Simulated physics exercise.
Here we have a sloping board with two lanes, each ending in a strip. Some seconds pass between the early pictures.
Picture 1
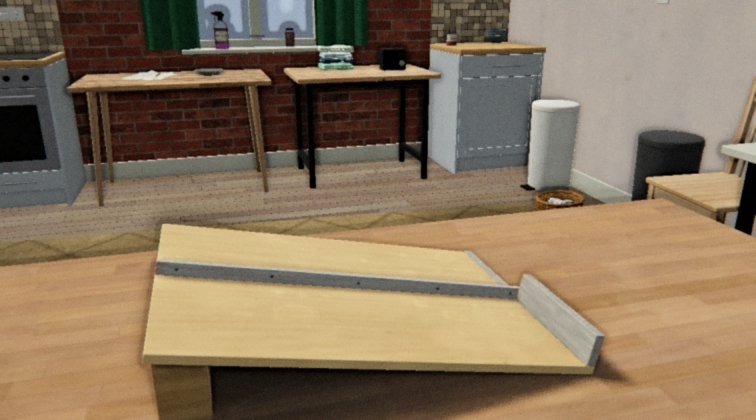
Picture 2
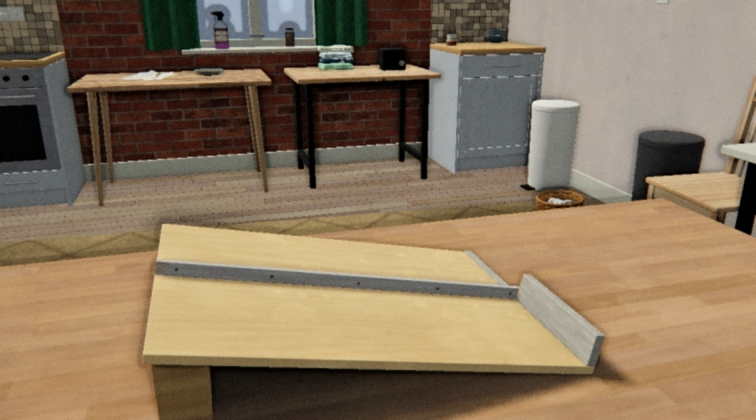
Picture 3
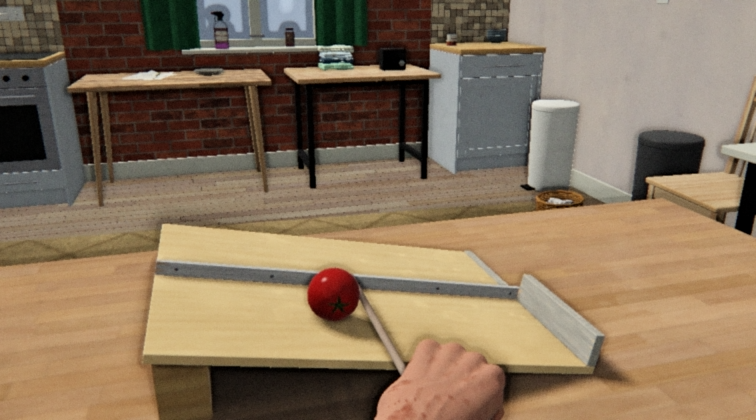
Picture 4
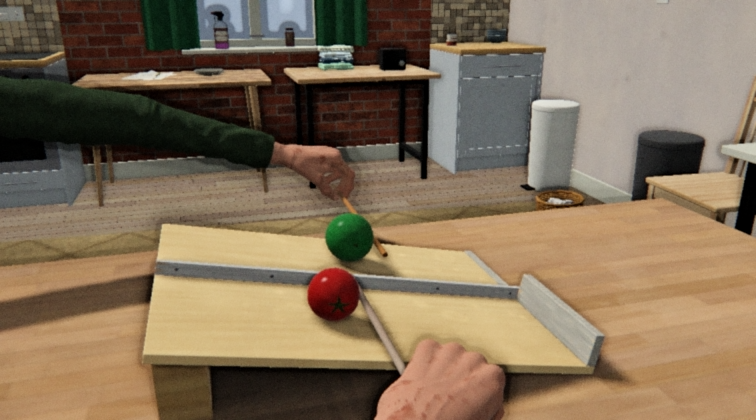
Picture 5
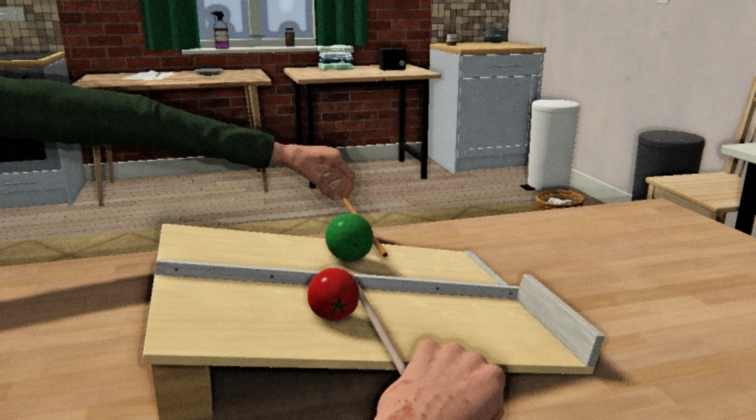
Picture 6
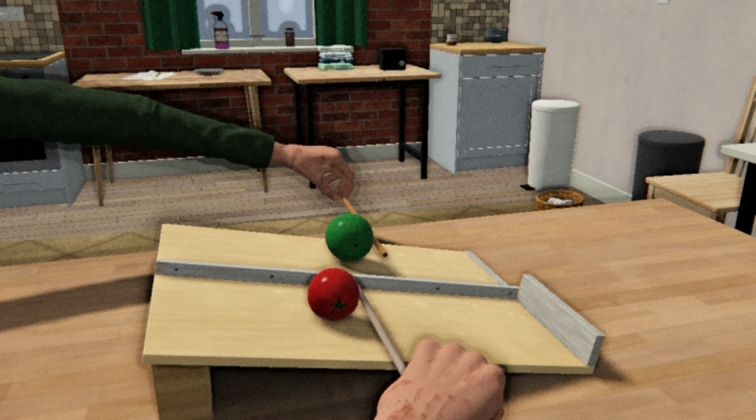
In a kitchen with a red brick wall and green curtains, a fixed camera looks slightly down at a wooden table. A pale board slopes down to the right, split by a grey metal divider, with raised strips at its lower end. A hand appears holding a red tomato back with a stick in the near lane, then a green-sleeved arm likewise holds a green apple in the far lane, and both stay still.
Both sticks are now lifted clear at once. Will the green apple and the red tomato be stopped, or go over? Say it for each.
In the end the green apple runs past the strip, the red tomato gets caught.
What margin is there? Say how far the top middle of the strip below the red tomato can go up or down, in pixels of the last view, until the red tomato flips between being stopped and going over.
A shift of 16 pixels, going down.
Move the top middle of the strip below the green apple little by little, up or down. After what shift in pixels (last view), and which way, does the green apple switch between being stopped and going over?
Roughly 12 pixels up.
Then, 0.68 s past the last view, green apple off the board near (506, 252); red tomato rolling on the board near (532, 308).
Finally, the green apple goes over the end; the red tomato is held by the strip, near (534, 308).
